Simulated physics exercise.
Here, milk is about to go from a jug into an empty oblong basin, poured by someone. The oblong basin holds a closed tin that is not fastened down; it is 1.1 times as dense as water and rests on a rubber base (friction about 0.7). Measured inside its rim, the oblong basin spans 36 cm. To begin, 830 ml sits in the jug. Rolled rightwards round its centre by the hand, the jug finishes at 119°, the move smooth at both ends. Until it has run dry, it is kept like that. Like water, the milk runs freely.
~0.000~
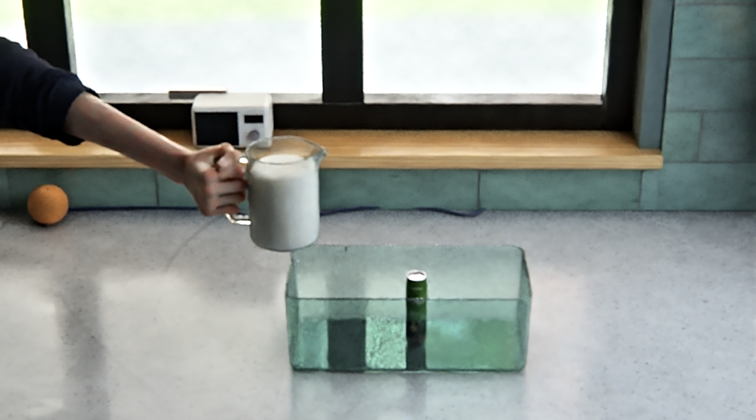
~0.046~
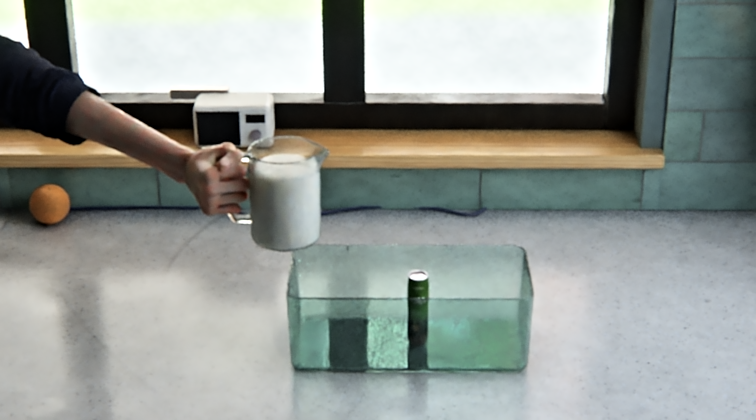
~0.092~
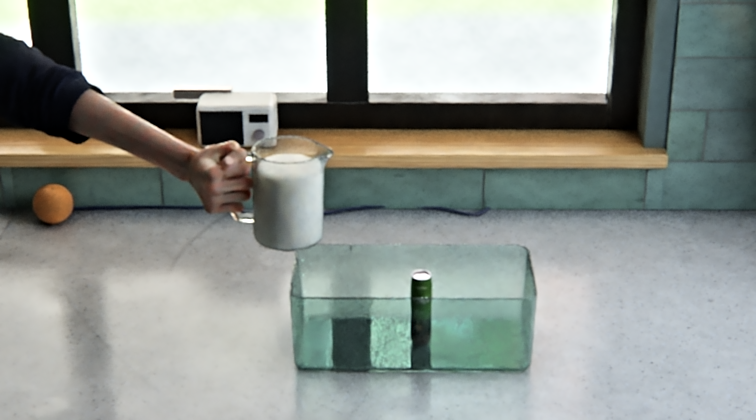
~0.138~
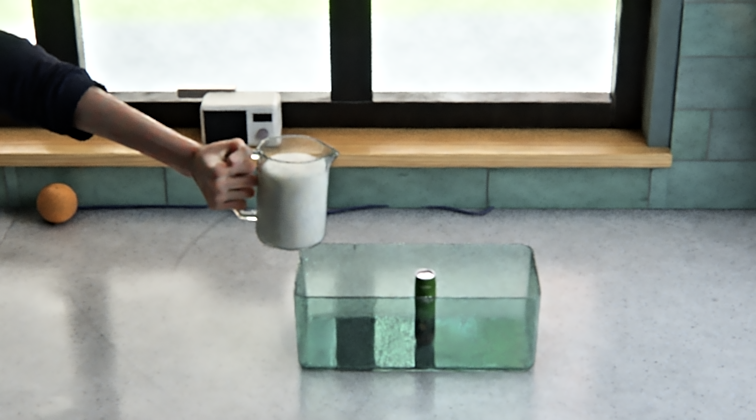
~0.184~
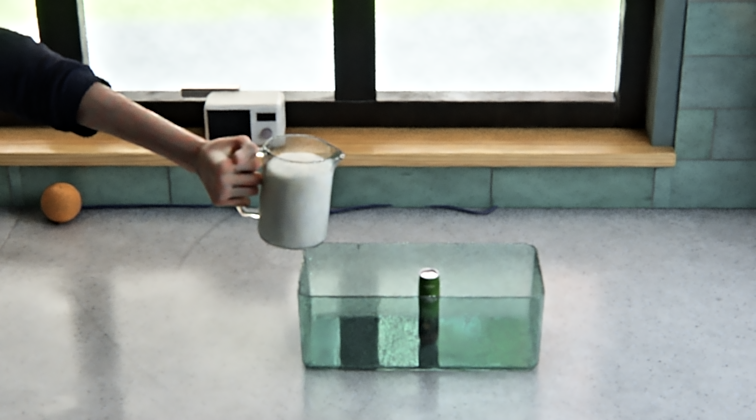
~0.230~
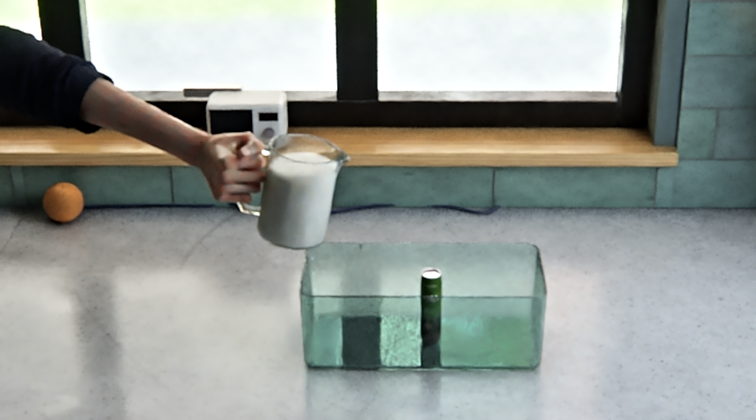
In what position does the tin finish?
It finishes upright.
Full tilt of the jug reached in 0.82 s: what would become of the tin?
Well, the tin simply holds firm.
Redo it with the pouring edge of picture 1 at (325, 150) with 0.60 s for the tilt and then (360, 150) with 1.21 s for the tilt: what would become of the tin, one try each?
The tin stays vertical the first time and overturns the second time.
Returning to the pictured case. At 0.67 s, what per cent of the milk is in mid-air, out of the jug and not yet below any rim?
Some 12 % is the figure.
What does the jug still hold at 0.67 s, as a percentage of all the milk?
Some 86 per cent.
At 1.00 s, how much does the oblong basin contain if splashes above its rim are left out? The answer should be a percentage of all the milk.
About 56 %.
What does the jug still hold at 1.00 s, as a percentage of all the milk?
26 per cent or so.
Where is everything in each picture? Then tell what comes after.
In the first frame, tilt 0°; pouring edge (327, 152); surface from (250, 166) to (316, 167); the oblong basin's rim runs from (289, 272) to (528, 273); the tin's top is at (417, 279).
In the second frame, tilt 0°; pouring edge (329, 152); surface from (252, 166) to (318, 166).
In the third frame, tilt 2°; pouring edge (333, 152); surface from (255, 165) to (321, 166).
In the fourth frame, tilt 4°; pouring edge (339, 153); surface from (260, 164) to (327, 166).
In the fifth frame, tilt 7°; pouring edge (345, 155); surface from (264, 163) to (332, 165).
In the sixth frame, tilt 10°; pouring edge (350, 157); surface from (268, 165) to (337, 165).
By 0.67 s the tilt is 70° and 86 per cent is still to pour; the tin stands where it began.
By 1.00 s the tilt is 110° and 26 per cent is still to pour; the tin stands where it began.
By 1.34 s the tilt is 119° and 0 per cent is still to pour; the tin stands where it began.
By 1.71 s the tilt is 119° and 0 per cent is still to pour; the tin stands where it began.
At rest the tin stands where it began.
